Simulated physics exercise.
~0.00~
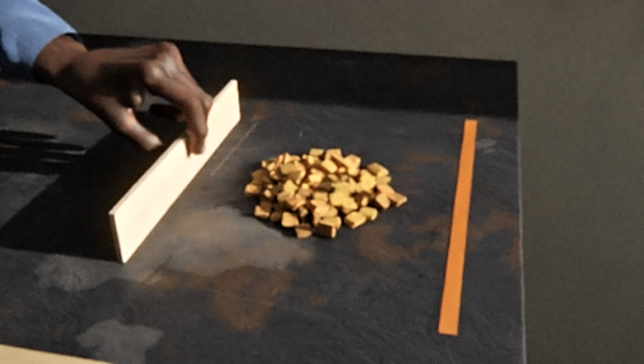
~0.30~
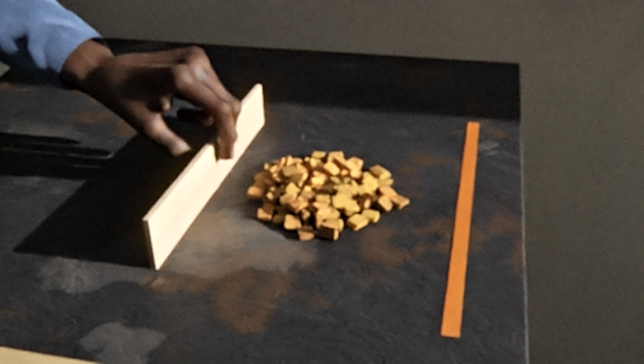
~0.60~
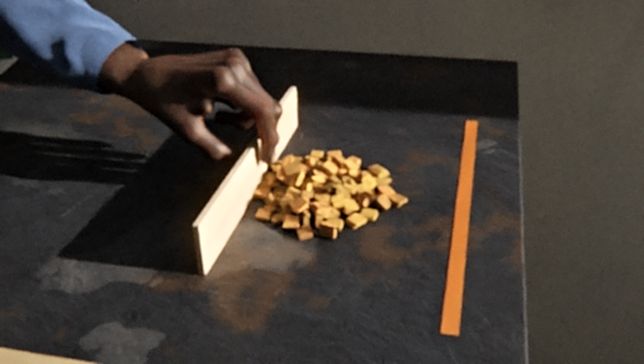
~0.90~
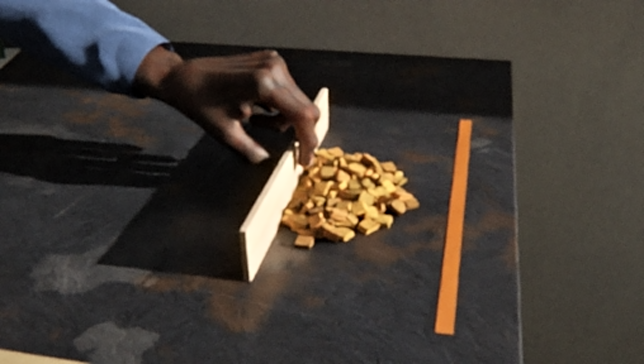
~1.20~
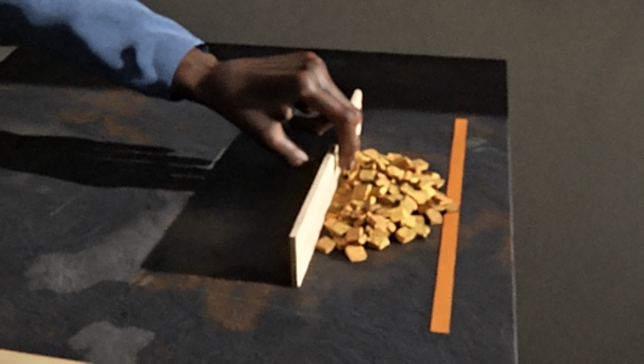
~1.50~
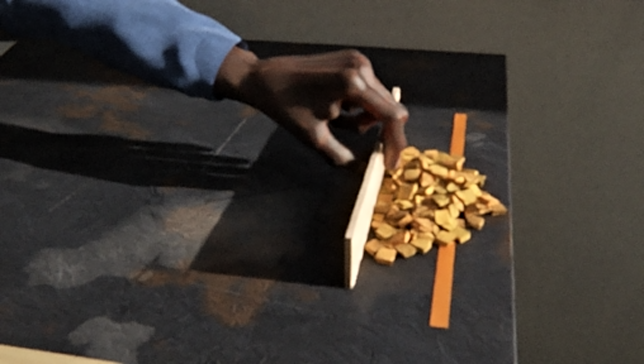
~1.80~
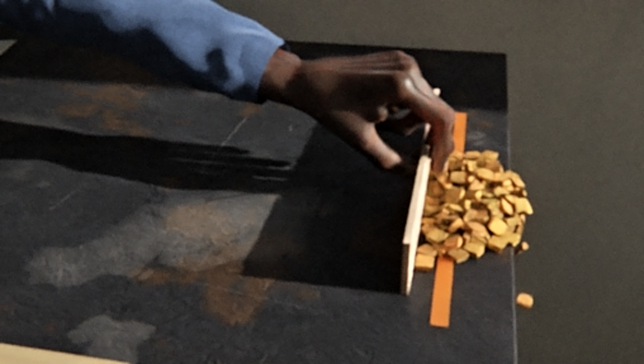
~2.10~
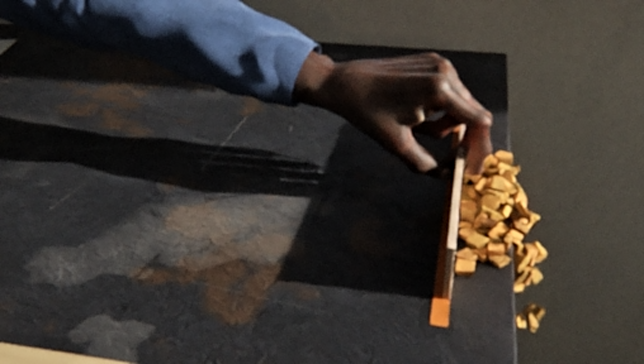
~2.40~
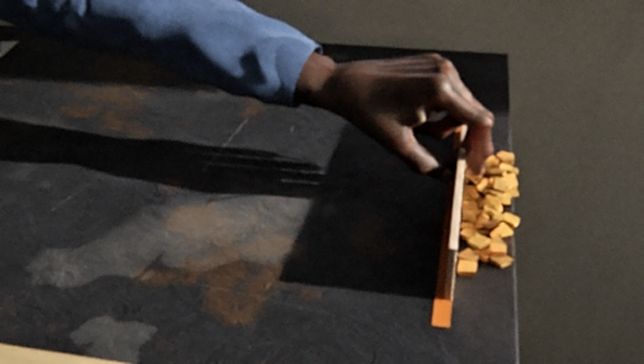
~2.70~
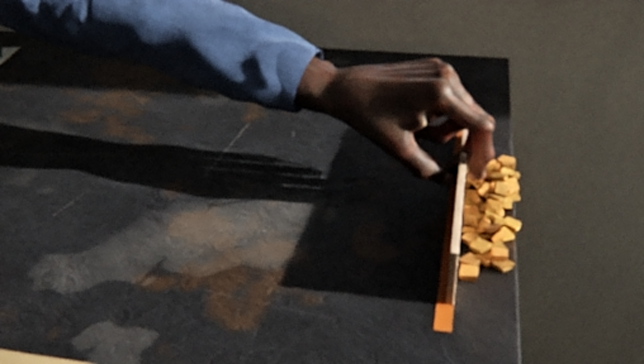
On a dark tabletop, a hand slid an upright strip of wood rightward into a heap of small yellowish chunks, pushing them over an orange tape line until some dropped off the edge; the strip stopped at the tape, the remaining chunks resting along the brink.
